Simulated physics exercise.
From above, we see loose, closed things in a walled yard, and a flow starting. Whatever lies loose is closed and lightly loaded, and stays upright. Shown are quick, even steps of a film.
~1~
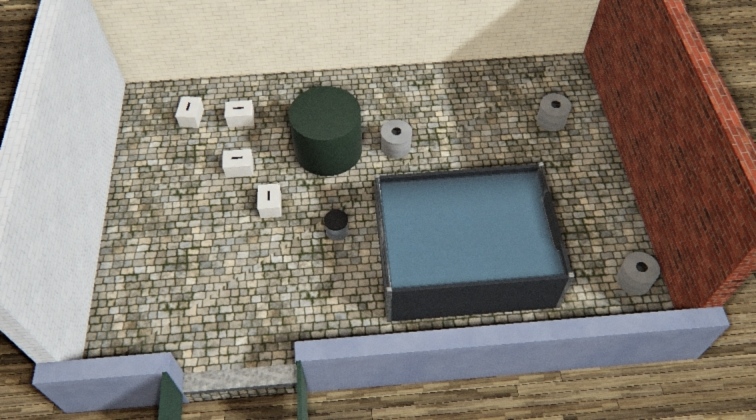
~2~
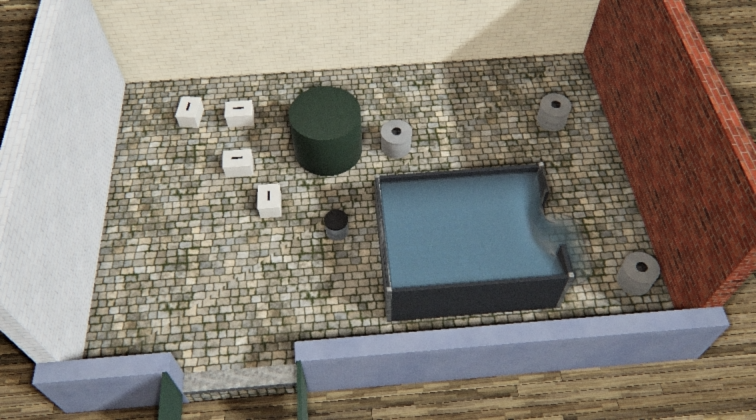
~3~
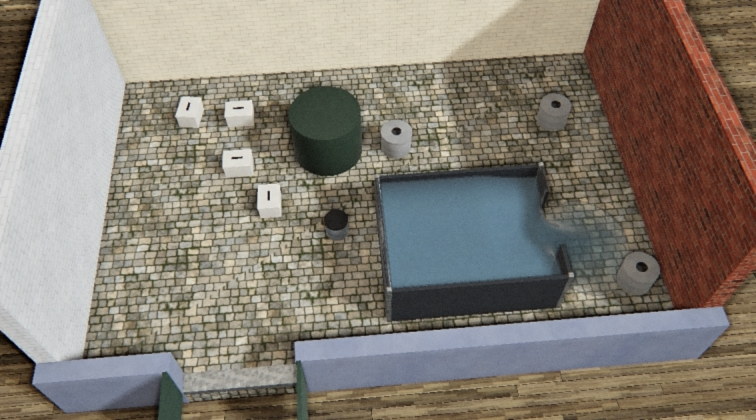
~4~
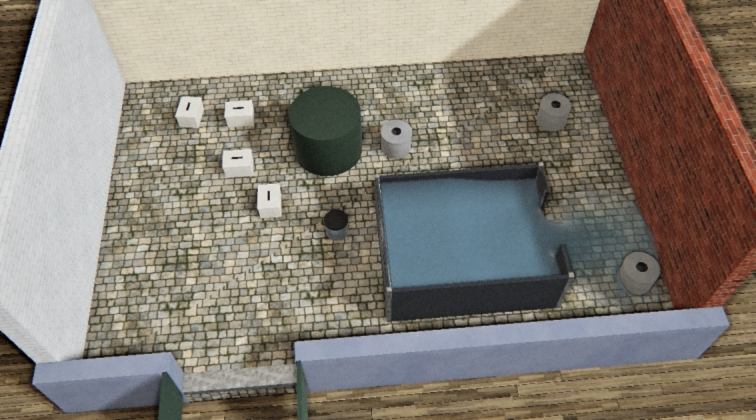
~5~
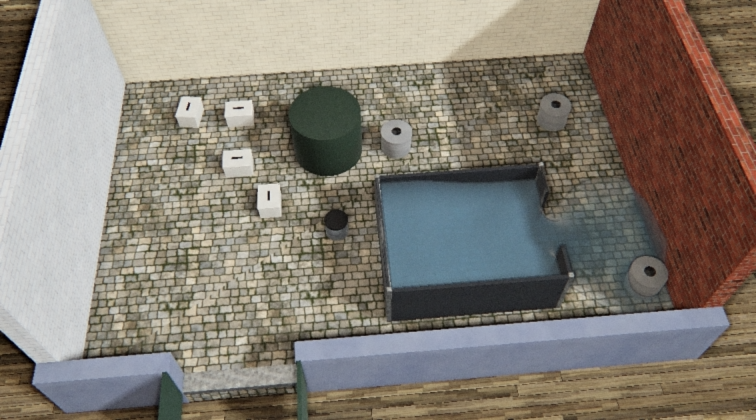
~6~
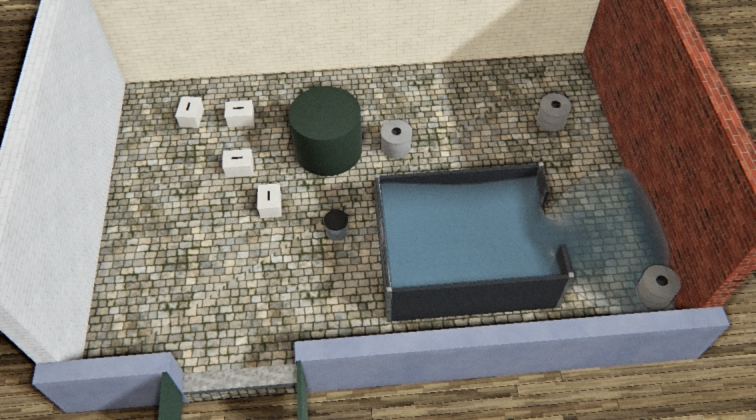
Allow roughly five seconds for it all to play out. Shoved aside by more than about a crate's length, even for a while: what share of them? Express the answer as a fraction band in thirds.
Fraction band: Less than 1/3.
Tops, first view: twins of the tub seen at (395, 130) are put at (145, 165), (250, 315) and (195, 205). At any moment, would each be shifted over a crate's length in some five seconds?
The first sits tight, the second travels far, the third sits tight.
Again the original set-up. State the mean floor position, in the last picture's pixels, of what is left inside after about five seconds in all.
Roughly at (321, 172) in the last view.
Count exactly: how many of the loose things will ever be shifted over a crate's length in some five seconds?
It comes to 2.
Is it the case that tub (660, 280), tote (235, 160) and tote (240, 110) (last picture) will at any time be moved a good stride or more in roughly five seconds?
In sequence: Covered the distance, fell short, fell short.
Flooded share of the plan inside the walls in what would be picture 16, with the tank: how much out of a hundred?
Close to 30 per cent, tank included.
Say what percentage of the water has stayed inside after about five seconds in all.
100 %.
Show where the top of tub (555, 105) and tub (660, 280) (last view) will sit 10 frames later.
Near (525, 90) and (584, 260).
A moment on, 1 of 8 are well off their spots; 1 afloat.
Next, 2 of 8 are well off their spots; 1 afloat.
Later, 1 of 8 are well off their spots; 1 afloat.
In the end, 2 of 8 are well off their spots, and 2 have been at some point; 2 afloat.
